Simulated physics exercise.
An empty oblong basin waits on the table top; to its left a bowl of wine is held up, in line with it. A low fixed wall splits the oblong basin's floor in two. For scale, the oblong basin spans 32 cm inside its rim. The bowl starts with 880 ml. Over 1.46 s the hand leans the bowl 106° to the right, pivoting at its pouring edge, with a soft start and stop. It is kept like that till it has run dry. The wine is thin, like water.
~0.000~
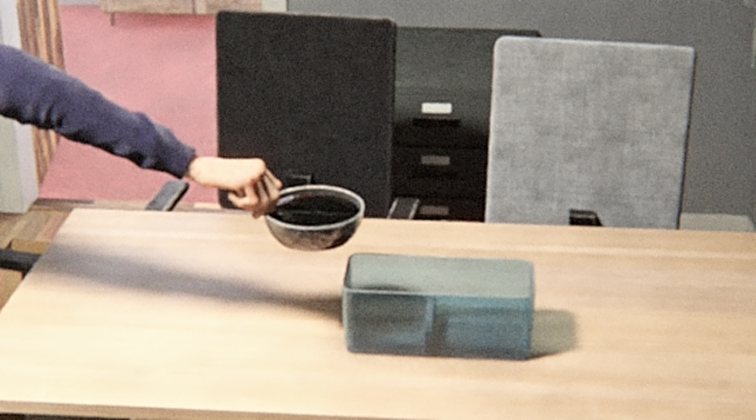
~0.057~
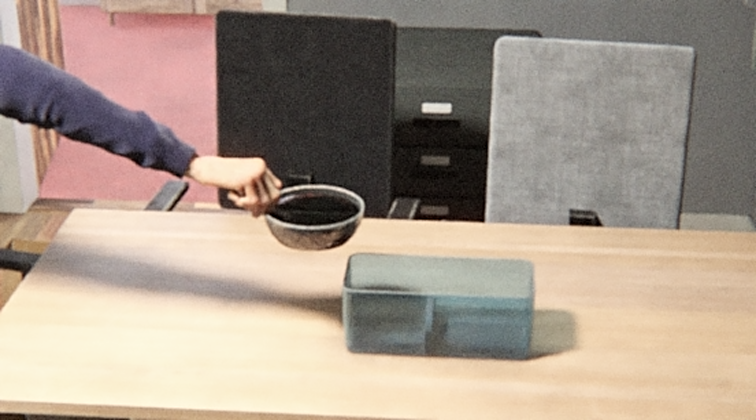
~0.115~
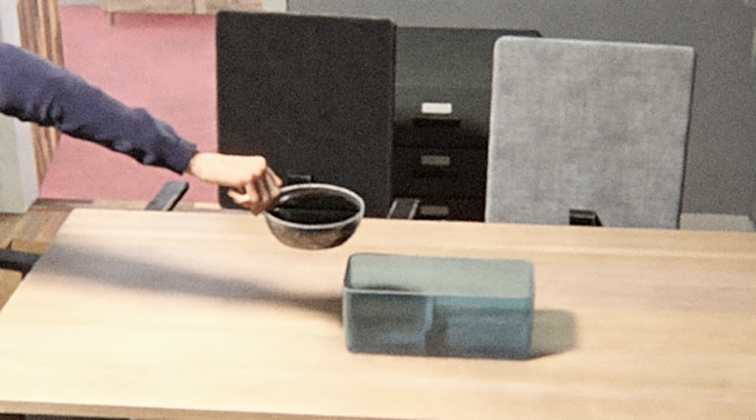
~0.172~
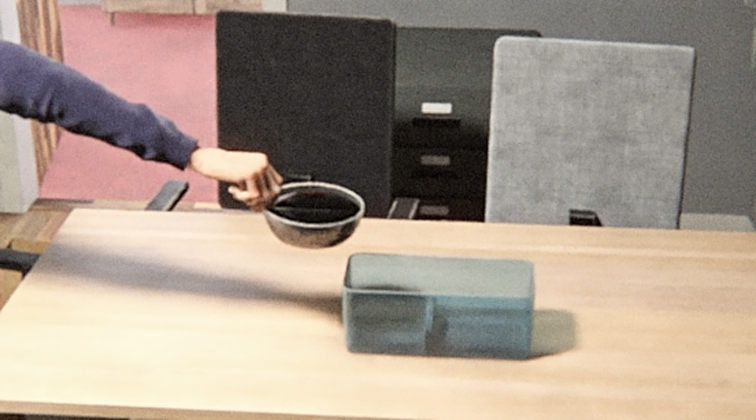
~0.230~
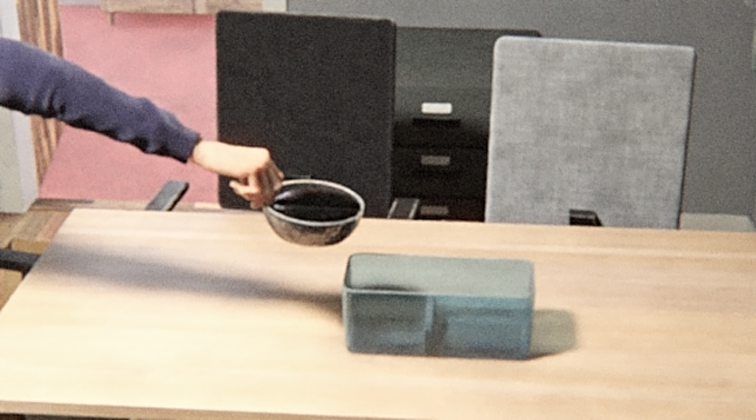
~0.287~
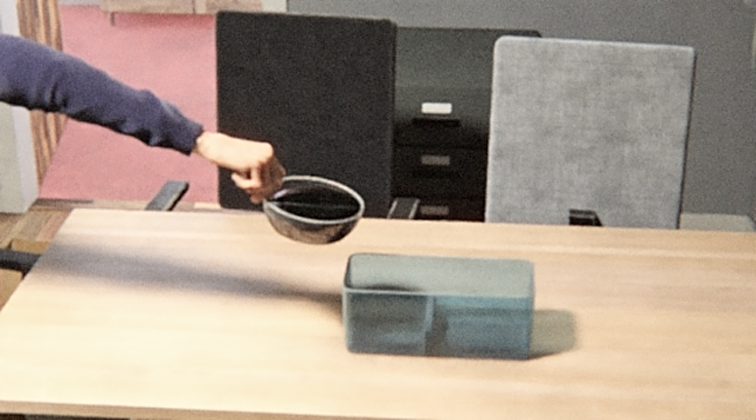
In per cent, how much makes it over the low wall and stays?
About 46 per cent.
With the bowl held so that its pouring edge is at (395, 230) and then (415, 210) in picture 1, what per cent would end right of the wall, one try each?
In turn about 90 and 95 per cent.
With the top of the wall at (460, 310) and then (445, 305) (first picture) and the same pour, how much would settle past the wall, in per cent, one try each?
First 5, then 5 per cent.
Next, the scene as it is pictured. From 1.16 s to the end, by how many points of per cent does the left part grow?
Near 8 in a hundred.
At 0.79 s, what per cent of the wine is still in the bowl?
About 40 per cent.
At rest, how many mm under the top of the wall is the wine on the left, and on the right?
Some 22 mm on the left and 28 mm on the right.
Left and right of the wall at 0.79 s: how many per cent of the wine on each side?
Some 22 per cent left and 0 right.
After 0.79 s the tilt is 60° and 39 per cent is still to pour, 21 is left of the wall and 0 right of it.
After 1.16 s the tilt is 95° and 1 per cent is still to pour, 44 is left of the wall and 46 right of it.
After 1.54 s the tilt is 106° and 0 per cent is still to pour, 53 is left of the wall and 46 right of it.
After 1.96 s the tilt is 106° and 0 per cent is still to pour, 53 is left of the wall and 46 right of it.
In the end 53 per cent lies left of the wall, 46 right of it and 1 outside.
